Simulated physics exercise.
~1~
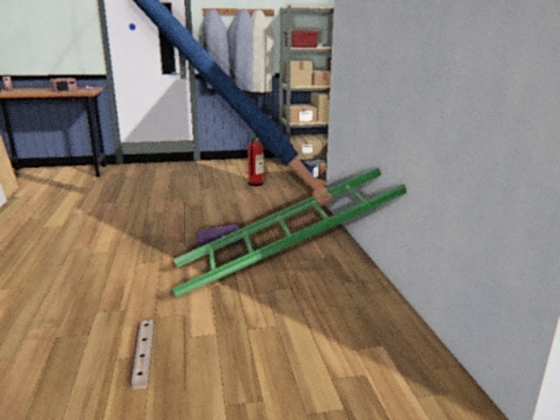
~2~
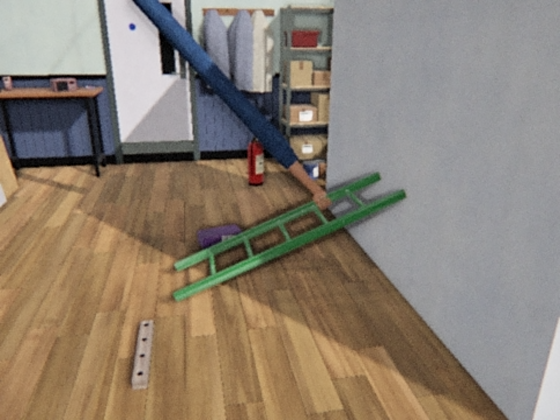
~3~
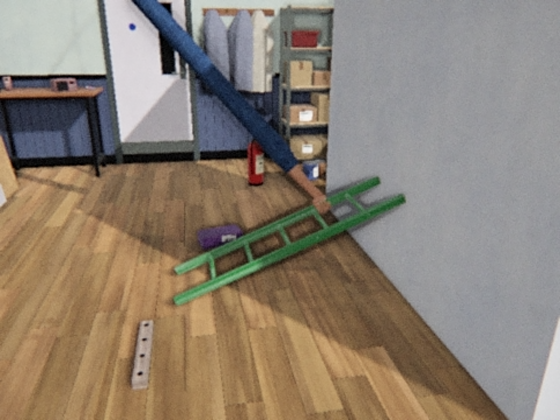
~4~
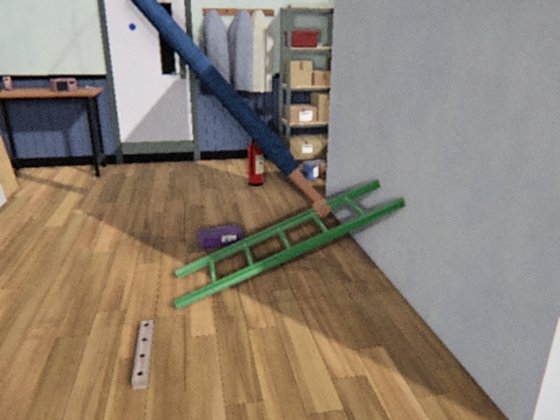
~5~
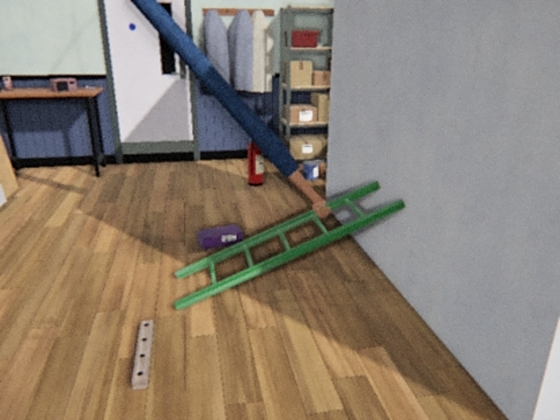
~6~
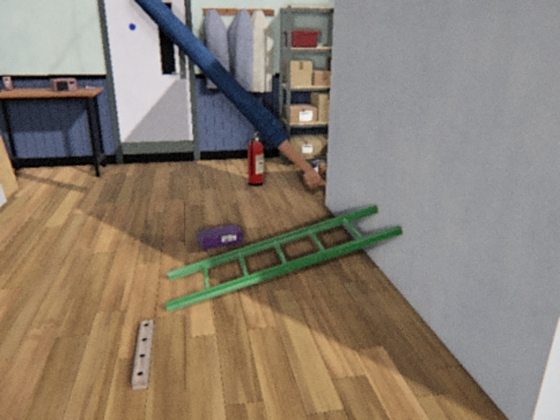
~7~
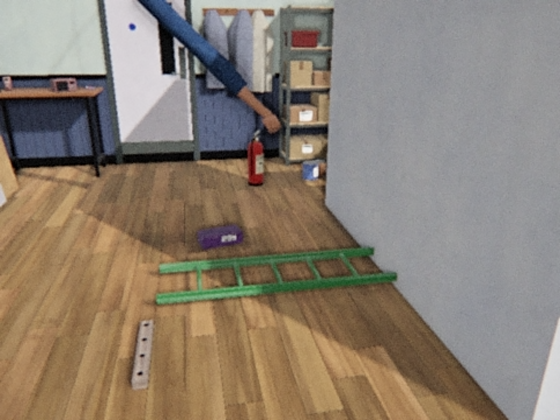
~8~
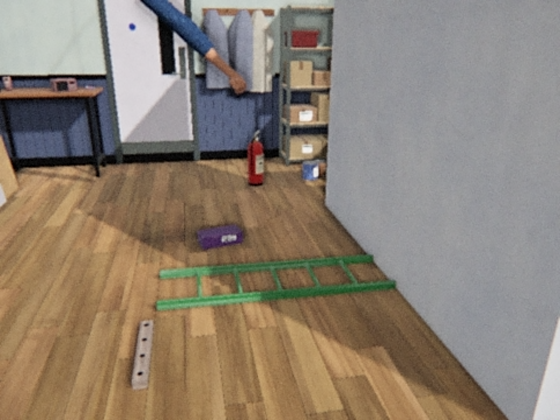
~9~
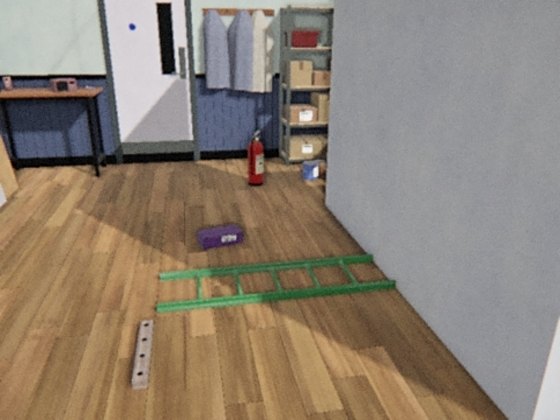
Workshop room with wooden floor, a hand releasing a low-leaning green ladder that slides down the grey wall and settles flat.
